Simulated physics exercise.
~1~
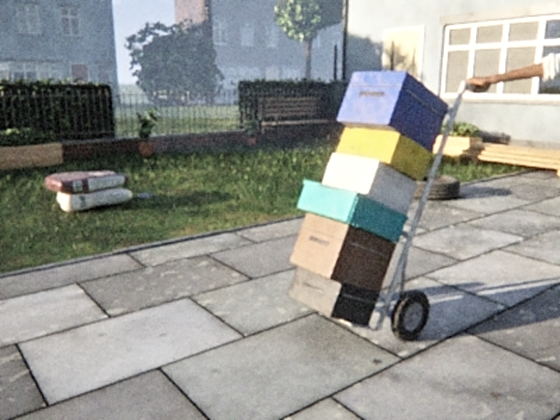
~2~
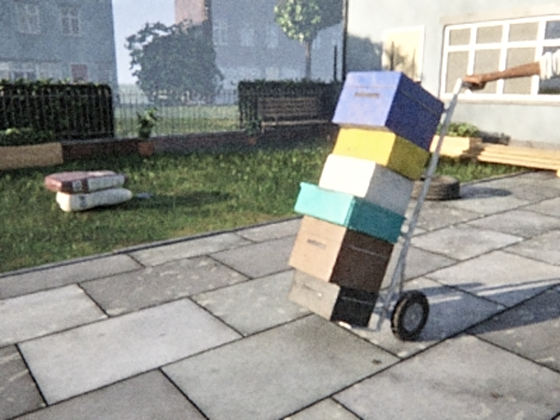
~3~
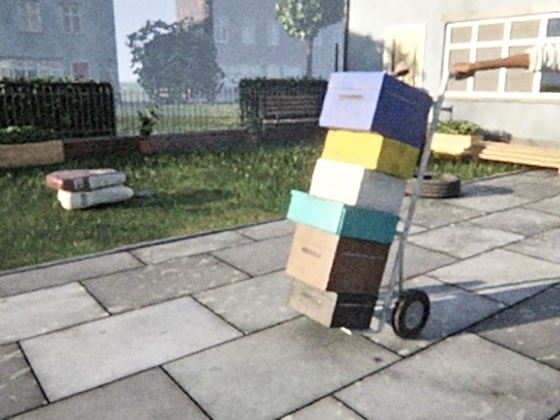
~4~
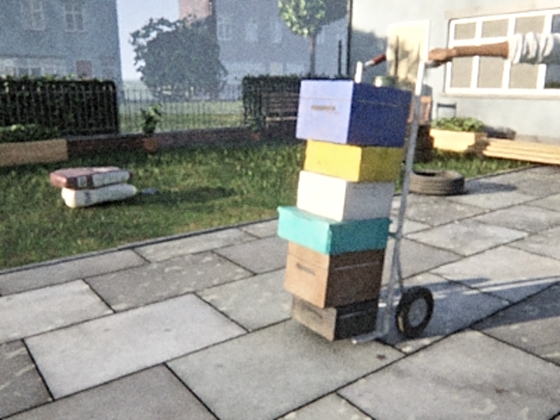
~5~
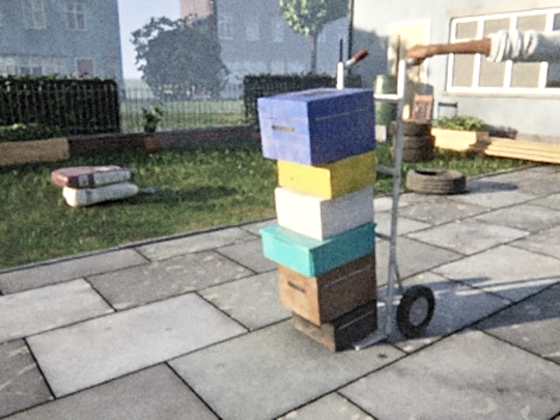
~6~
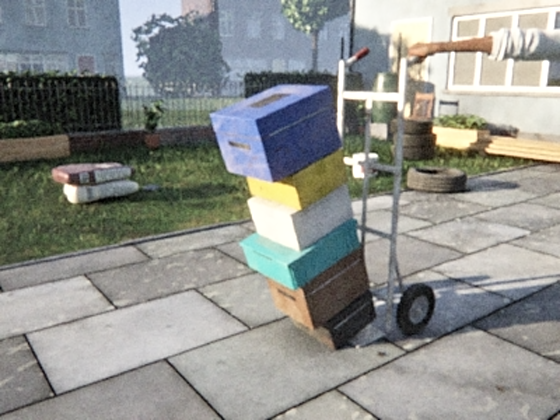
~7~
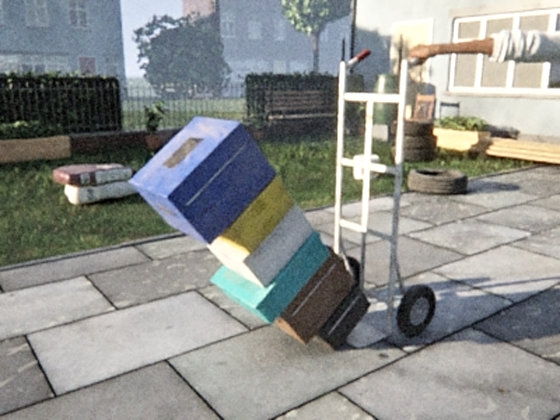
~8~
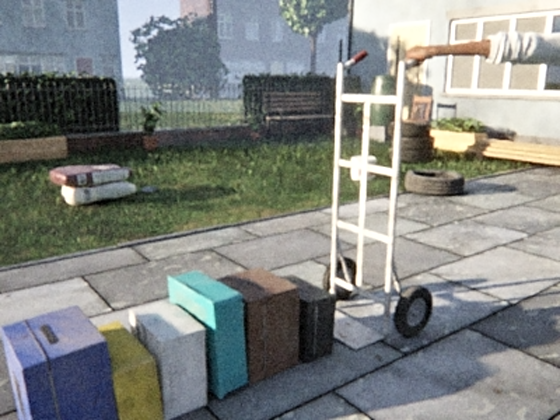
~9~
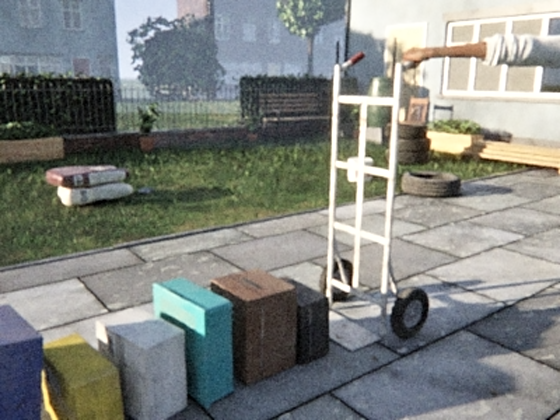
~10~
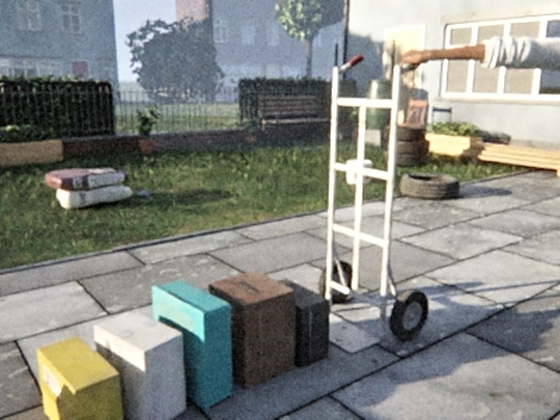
A white sack truck carrying a leaning stack of six boxes stands on grey paving beside a lawn, seen from a slightly swaying viewpoint, with a building and fence behind. Blue sits on top, then yellow, white, turquoise, brown and black at the bottom. A hand at the right holds the handle and swings the truck upright. As it comes upright, the whole stack tips to the left, away from the frame, and topples. The boxes land on their sides in a row, the blue one slides out of view at left, and the black one lies by the upright truck, still held.
